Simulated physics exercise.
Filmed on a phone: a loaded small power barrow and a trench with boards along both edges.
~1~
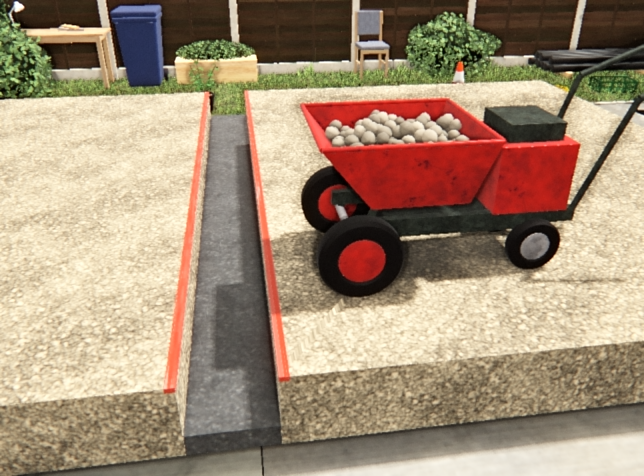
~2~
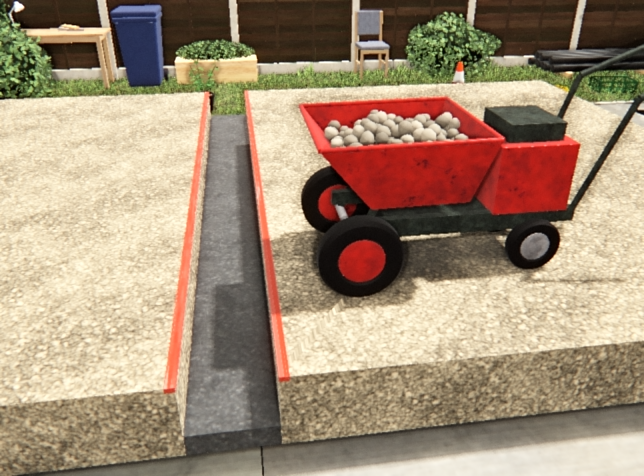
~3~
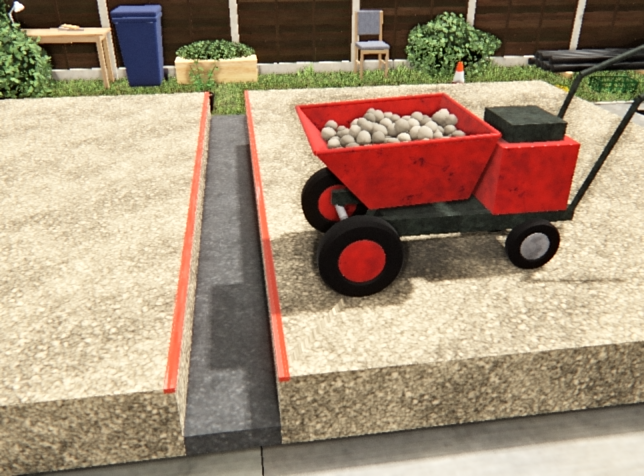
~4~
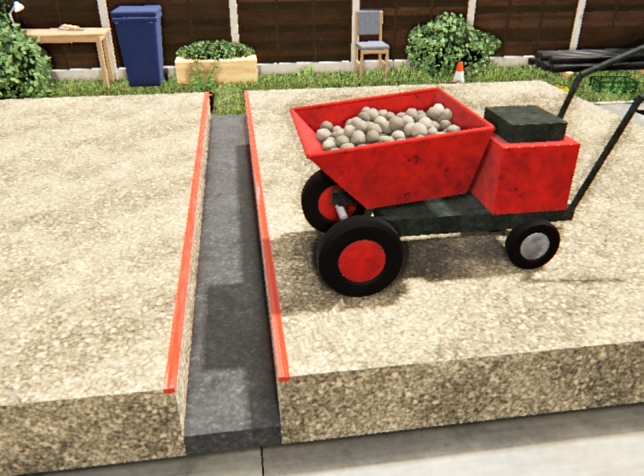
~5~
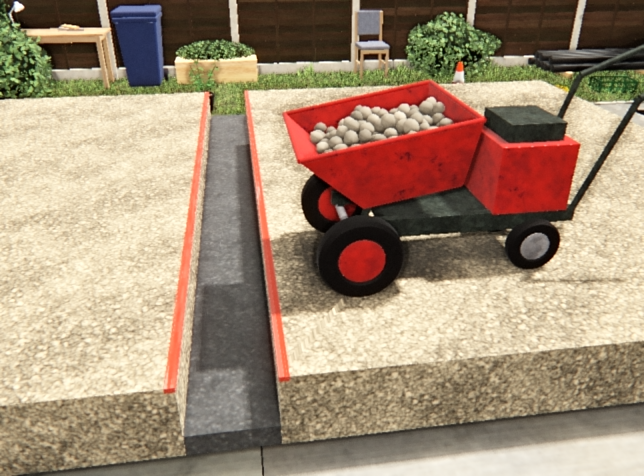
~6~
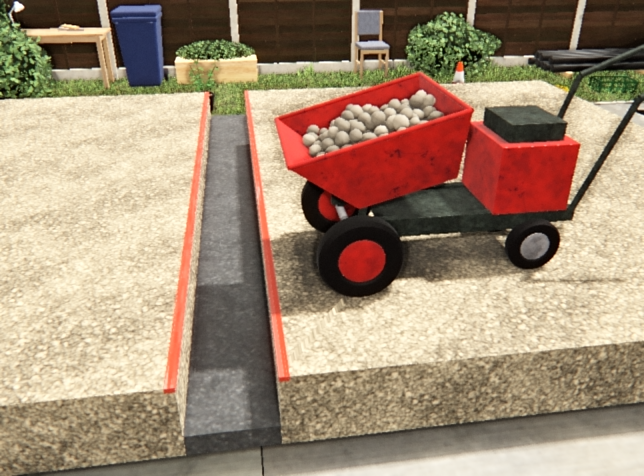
In a fenced yard, a red power barrow loaded with rounded pale stones stands on gravelly ground to the right of a narrow trench edged with red boards. Its skip sits level at first, then tilts gradually toward the trench, the rear rising off the frame while the wheels stay still and the stones remain heaped inside.
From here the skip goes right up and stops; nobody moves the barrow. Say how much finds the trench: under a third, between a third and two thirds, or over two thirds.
It catches over two thirds.
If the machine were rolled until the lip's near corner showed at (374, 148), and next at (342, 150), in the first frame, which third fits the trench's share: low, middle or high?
In turn: Above two thirds; more than two thirds.
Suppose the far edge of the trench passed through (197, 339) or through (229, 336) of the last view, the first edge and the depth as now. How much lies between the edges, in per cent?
About 70 and 0 per cent.
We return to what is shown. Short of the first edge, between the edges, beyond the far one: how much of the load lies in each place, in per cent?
In per cent, short 0, between 85 and beyond 15.
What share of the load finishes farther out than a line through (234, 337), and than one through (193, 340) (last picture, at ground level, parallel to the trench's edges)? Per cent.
In turn 70 and 30 in a hundred.
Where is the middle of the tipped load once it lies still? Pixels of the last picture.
Near (218, 300).
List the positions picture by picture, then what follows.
In the first picture, lip of the skip near (322, 151), level; top of the load near (398, 133), river pebbles; first edge of the trench near (279, 332); far edge near (175, 341), the trench over half as wide as the skip, and about half as deep as wide.
In the second picture, lip of the skip near (321, 151), level; top of the load near (397, 132).
In the third picture, lip of the skip near (316, 153), tipped barely; top of the load near (412, 126).
In the fourth picture, lip of the skip near (309, 157), tipped a little; top of the load near (407, 123).
In the fifth picture, lip of the skip near (300, 162), tipped a little; top of the load near (408, 131).
In the sixth picture, lip of the skip near (290, 168), tipped clearly; top of the load near (404, 112); first edge of the trench near (279, 332); far edge near (175, 341).
Shortly afterwards, skip tipped steeply; the whole lot in the skip.
Next, skip tipped right over; the bulk in the skip; a little in or heaped over the trench; only a few beyond it; only a few falling.
Some moments later, skip tipped right over; a little in the skip; the bulk in or heaped over the trench; a little beyond it.
In the end, skip tipped right over; the bulk in or heaped over the trench; a little beyond it.
